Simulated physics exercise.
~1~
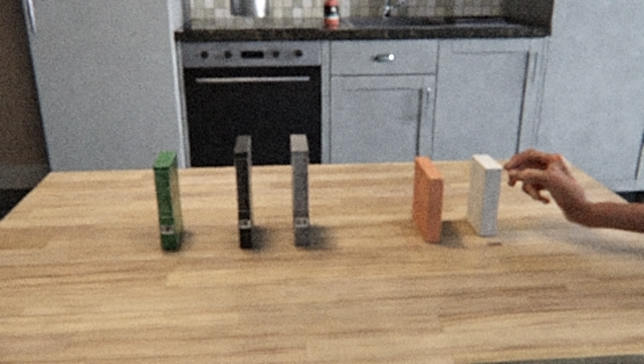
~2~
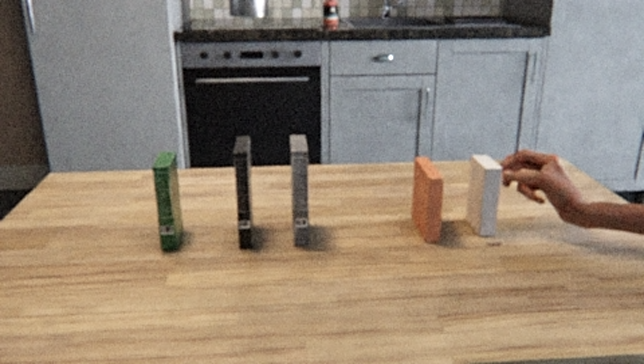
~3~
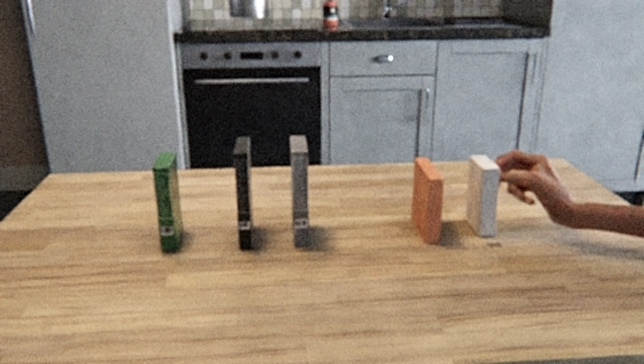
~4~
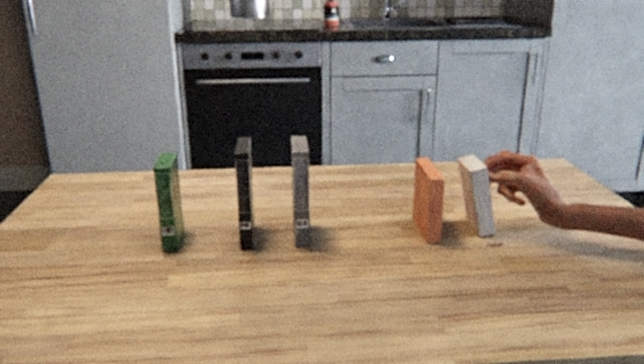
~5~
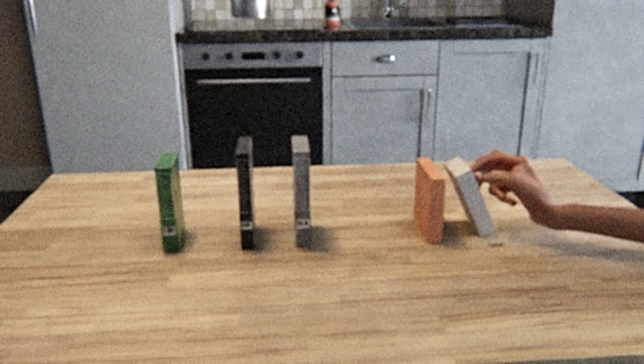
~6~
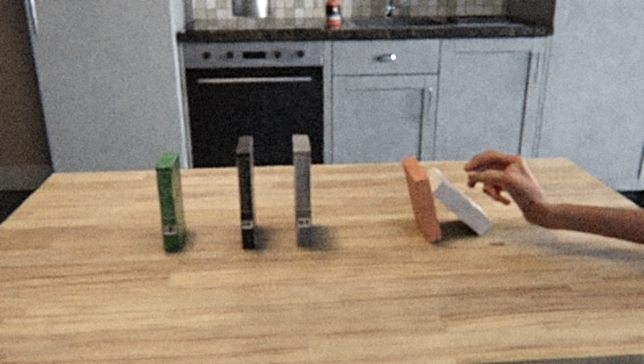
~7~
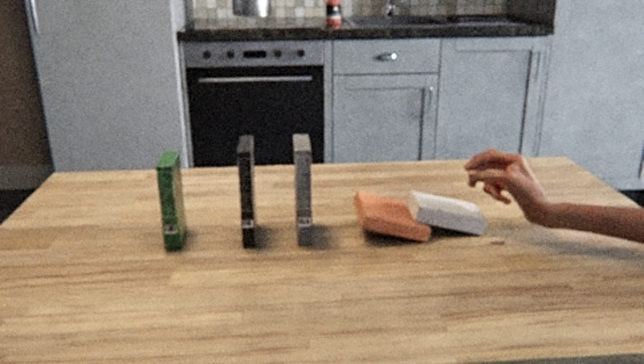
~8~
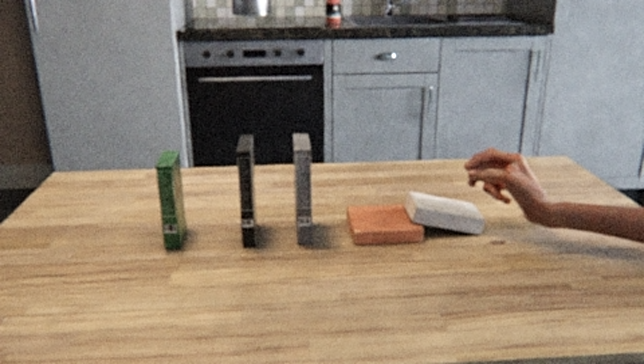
Kitchen table with a hand tipping a white block left into an orange board, both toppling while three darker upright pieces stay standing.
